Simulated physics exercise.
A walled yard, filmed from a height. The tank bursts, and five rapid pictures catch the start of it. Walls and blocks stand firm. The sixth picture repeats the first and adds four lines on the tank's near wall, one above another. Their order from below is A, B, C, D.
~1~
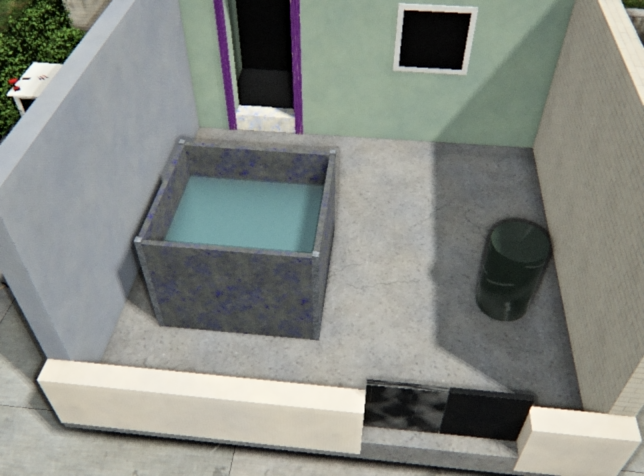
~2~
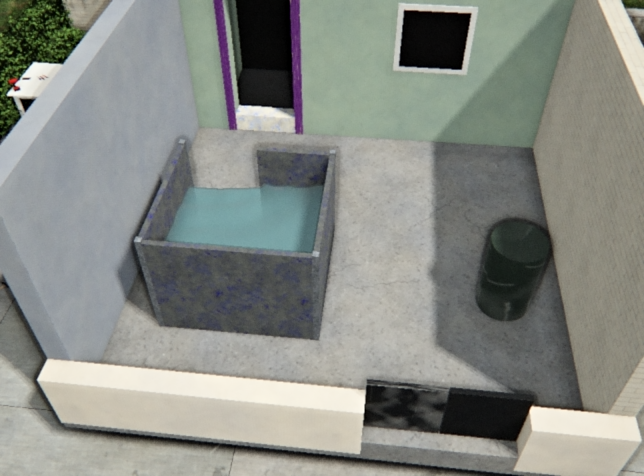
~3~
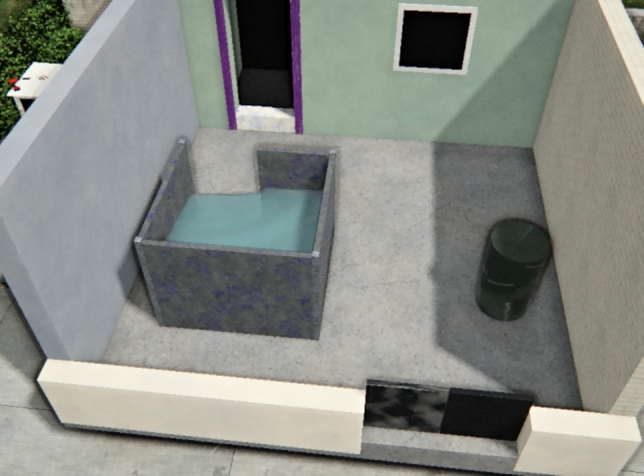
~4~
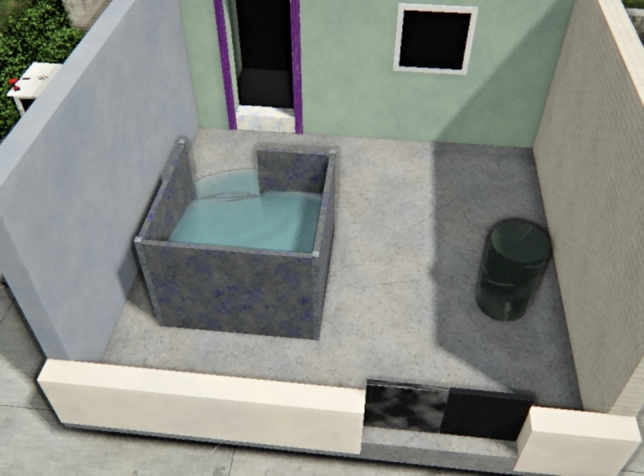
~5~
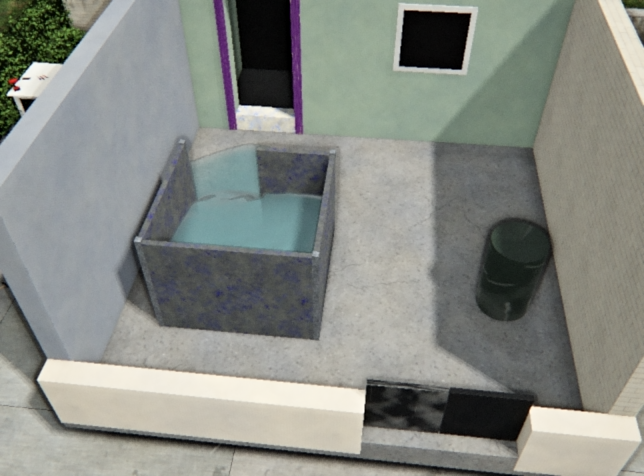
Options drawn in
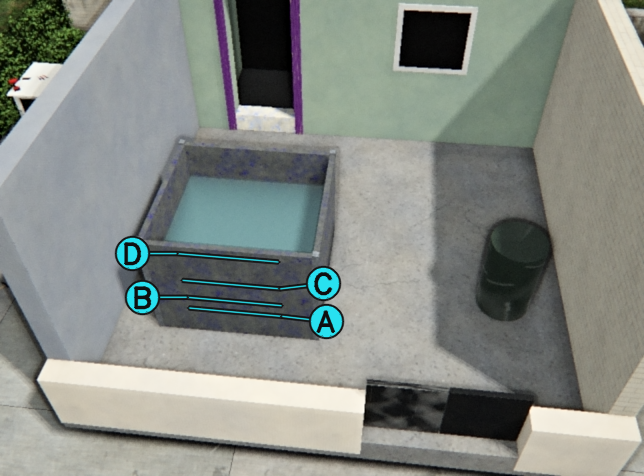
In a walled yard, a tank's back wall opens at the left and water pours out.
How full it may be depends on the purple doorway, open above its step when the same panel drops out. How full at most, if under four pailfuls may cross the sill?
B will do.
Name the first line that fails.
The answer is C.
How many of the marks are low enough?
Two of them.
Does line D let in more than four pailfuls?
Yes.
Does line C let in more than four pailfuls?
Yes, that goes wrong.
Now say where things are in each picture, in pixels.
Water in the tank at rest, its middle at (246, 224); foot of the purple doorway at (266, 131); shut gate at (447, 395), in the first frame.
Water covers 1 % of the ground, its front hidden from here, in the second frame.
Water covers 4 % of the ground, its front hidden from here, in the third frame.
Water covers 8 % of the ground, its front hidden from here, in the fourth frame.
Water covers 14 % of the ground, its front hidden from here, in the fifth frame.
In cyan, A at (235, 312); B at (233, 301); C at (231, 284); D at (227, 257); from the bottom up A, B, C, D.
With A, nothing gets over.
With B, a splash gets over, under a bucket.
With C, about 9 bucketfuls get in.
With D, dozens of bucketfuls pour in.
